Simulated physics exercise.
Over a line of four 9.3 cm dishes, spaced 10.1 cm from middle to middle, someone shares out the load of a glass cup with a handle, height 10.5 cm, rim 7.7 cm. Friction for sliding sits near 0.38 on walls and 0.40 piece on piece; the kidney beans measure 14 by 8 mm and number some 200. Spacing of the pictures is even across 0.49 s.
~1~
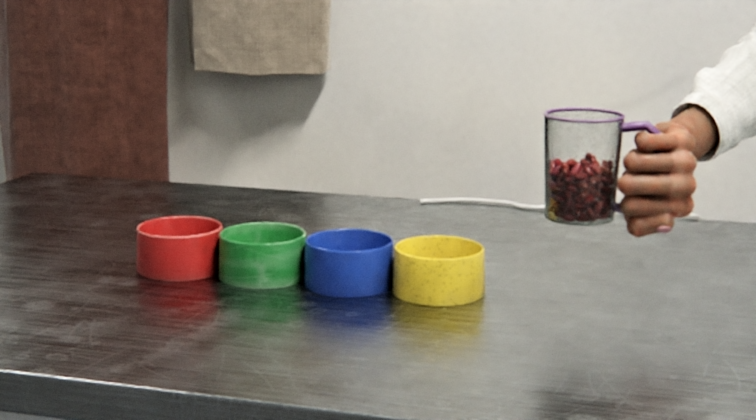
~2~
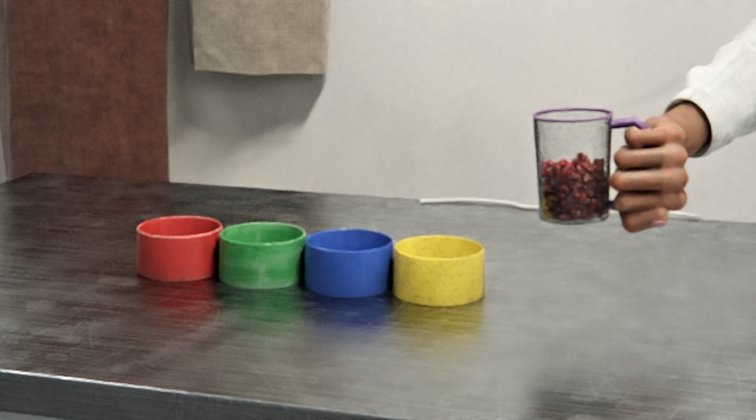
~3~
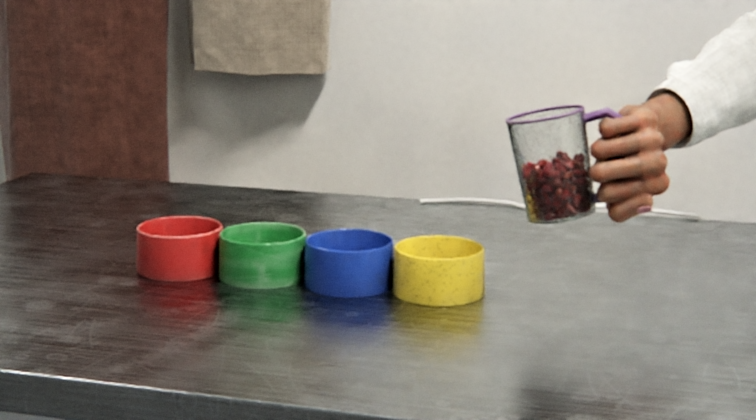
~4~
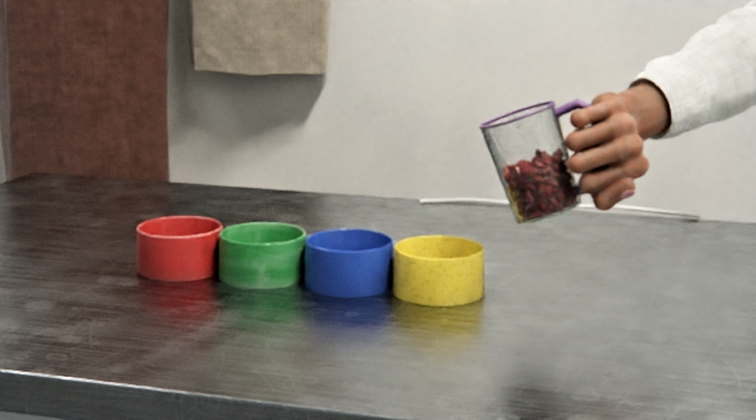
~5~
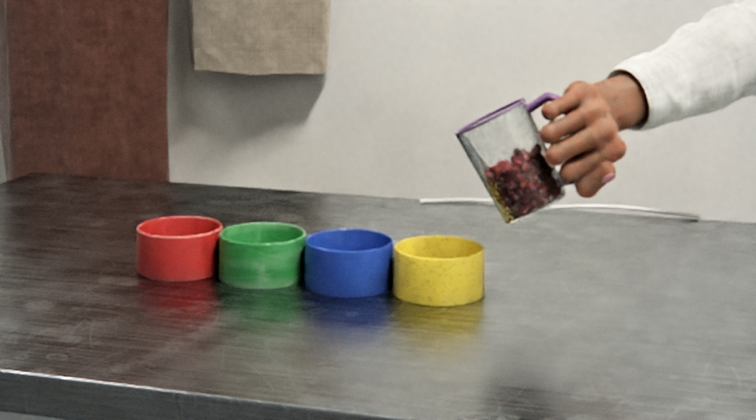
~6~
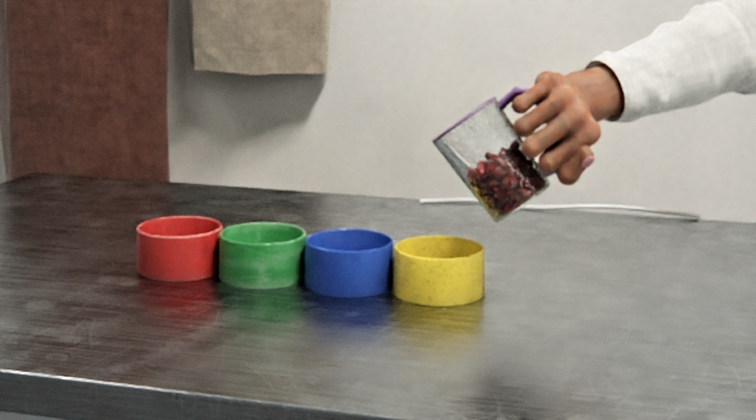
Clear cup of red beans moving left and tilting in a person's hand, above a table with four coloured dishes.
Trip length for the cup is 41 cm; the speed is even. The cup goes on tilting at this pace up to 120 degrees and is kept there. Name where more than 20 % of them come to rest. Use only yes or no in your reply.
Red dish: Yes; blue dish: No; green dish: Yes; yellow dish: No; counter: No.
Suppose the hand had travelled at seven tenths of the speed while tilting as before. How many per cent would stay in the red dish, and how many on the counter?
Red: 0; counter: 10.
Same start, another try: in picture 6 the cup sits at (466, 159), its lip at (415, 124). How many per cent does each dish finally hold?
Final shares - red 100 %, blue 0 %, green 0 %, yellow 0 %.
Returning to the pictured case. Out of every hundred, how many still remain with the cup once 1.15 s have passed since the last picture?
I'd put it at roughly 20 per cent.
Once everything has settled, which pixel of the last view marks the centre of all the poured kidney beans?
Approximately (237, 261) in the last view.
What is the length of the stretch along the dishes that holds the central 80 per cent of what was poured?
It spans roughly 14 centimetres along the row.
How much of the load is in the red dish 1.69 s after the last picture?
By that moment, around 40 percent has got there.
Then, 0.69 s after the last picture, tilt 98 degrees; cup holds 100 %.
Then, 1.15 s after the last picture, tilt 120 degrees; cup holds 20 %, red 10 %, green 60 %.
Then, 1.69 s after the last picture, tilt 120 degrees; cup holds 0 %, red 40 %, green 50 %.
In the end, red 40 %, blue 0 %, green 50 %, yellow 0 %, counter 10 %.
